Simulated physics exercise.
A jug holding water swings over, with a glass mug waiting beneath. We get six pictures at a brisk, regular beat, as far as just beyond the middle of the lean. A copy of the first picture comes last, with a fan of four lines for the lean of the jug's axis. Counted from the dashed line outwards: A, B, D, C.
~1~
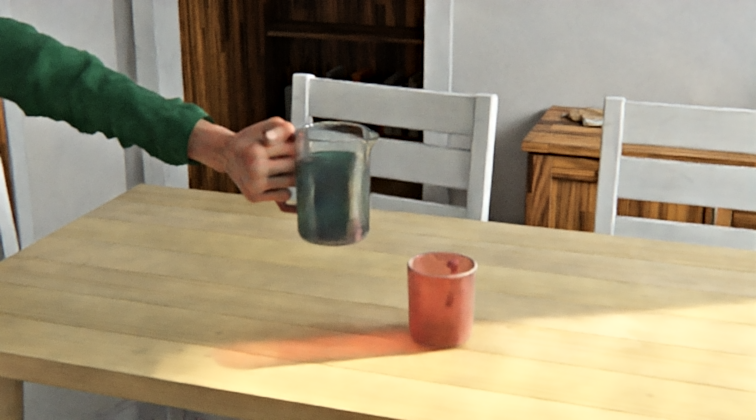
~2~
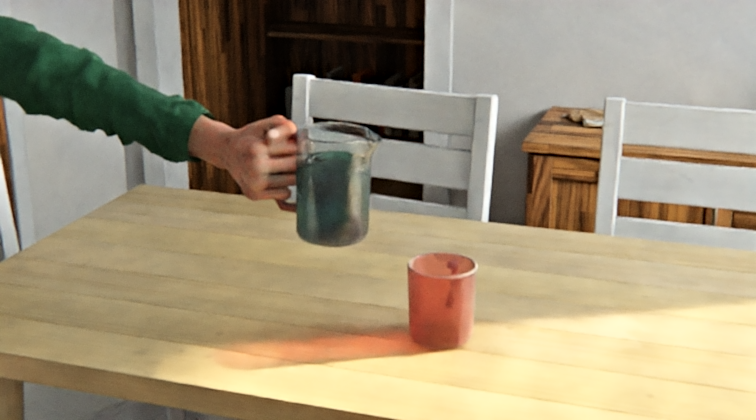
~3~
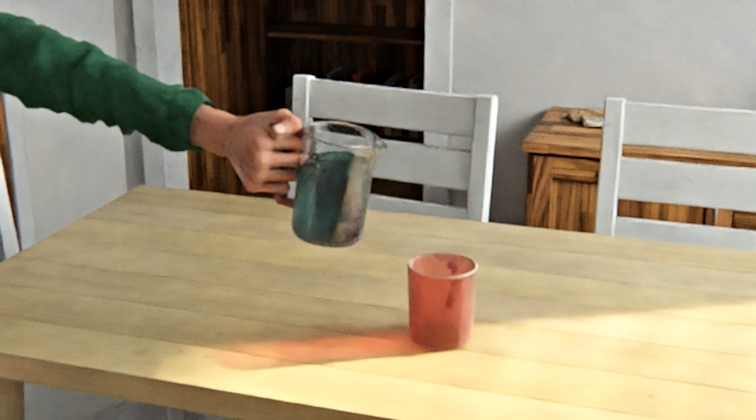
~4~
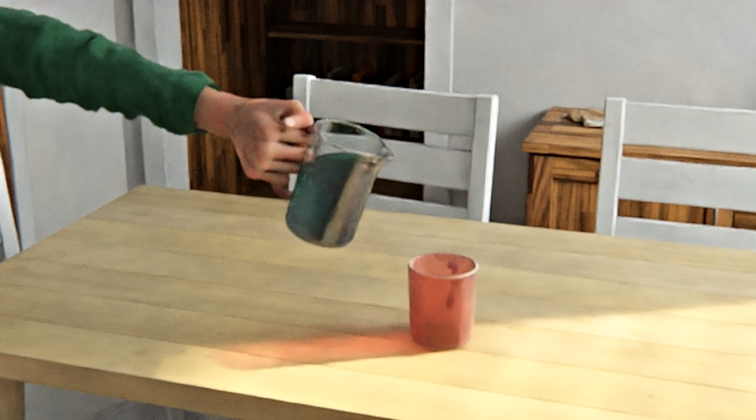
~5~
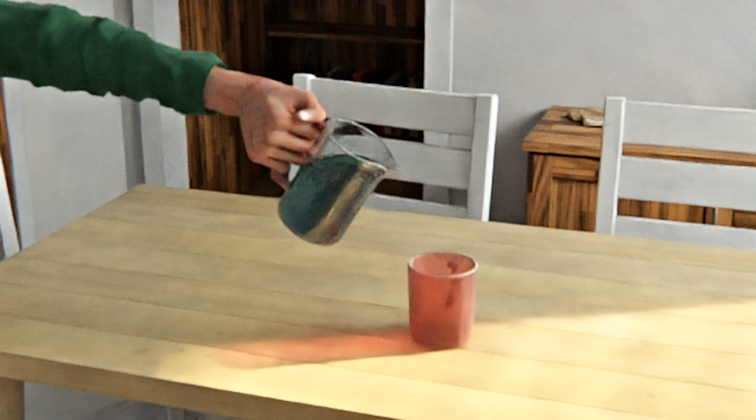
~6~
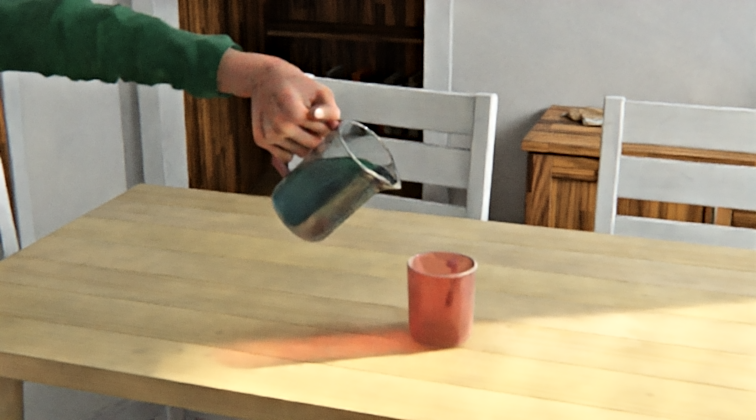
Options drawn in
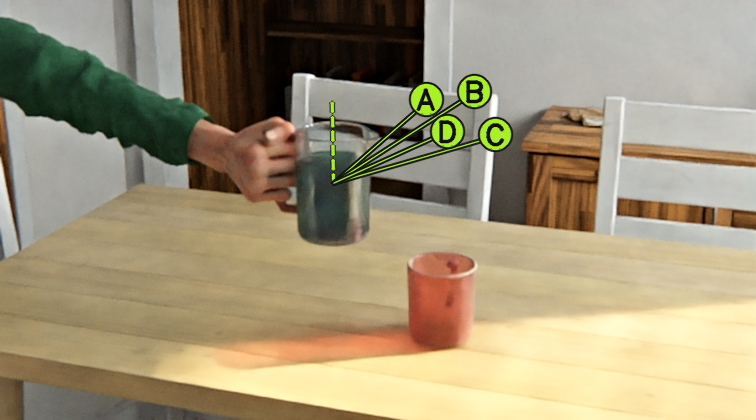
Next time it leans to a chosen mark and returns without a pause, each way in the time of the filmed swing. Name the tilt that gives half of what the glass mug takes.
Go for C.
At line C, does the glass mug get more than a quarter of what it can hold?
Yes, clearly.
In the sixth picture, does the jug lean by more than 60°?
No, it does not.
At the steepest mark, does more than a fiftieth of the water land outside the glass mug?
No, it does not.
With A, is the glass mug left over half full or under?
Under half.
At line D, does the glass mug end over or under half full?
Under.
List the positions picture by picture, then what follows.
Upright, lip at (377, 138); rim of the glass mug round (442, 264); nothing has left yet.
Tipped about 2°, lip at (380, 141); nothing has left yet.
Tipped about 9°, lip at (385, 147); nothing has left yet.
Tipped about 19°, lip at (392, 158); nothing has left yet.
Tipped about 32°, lip at (397, 171); nothing has left yet.
Tipped about 45°, lip at (399, 186); nothing has left yet.
On the marked copy, A at (414, 112); B at (460, 101); C at (480, 140); D at (431, 138).
With A, the glass mug ends with about 9 % of what it can hold.
With B, the glass mug ends with about 18 % of what it can hold.
With C, the glass mug ends with about 47 % of what it can hold.
With D, the glass mug ends with about 30 % of what it can hold.
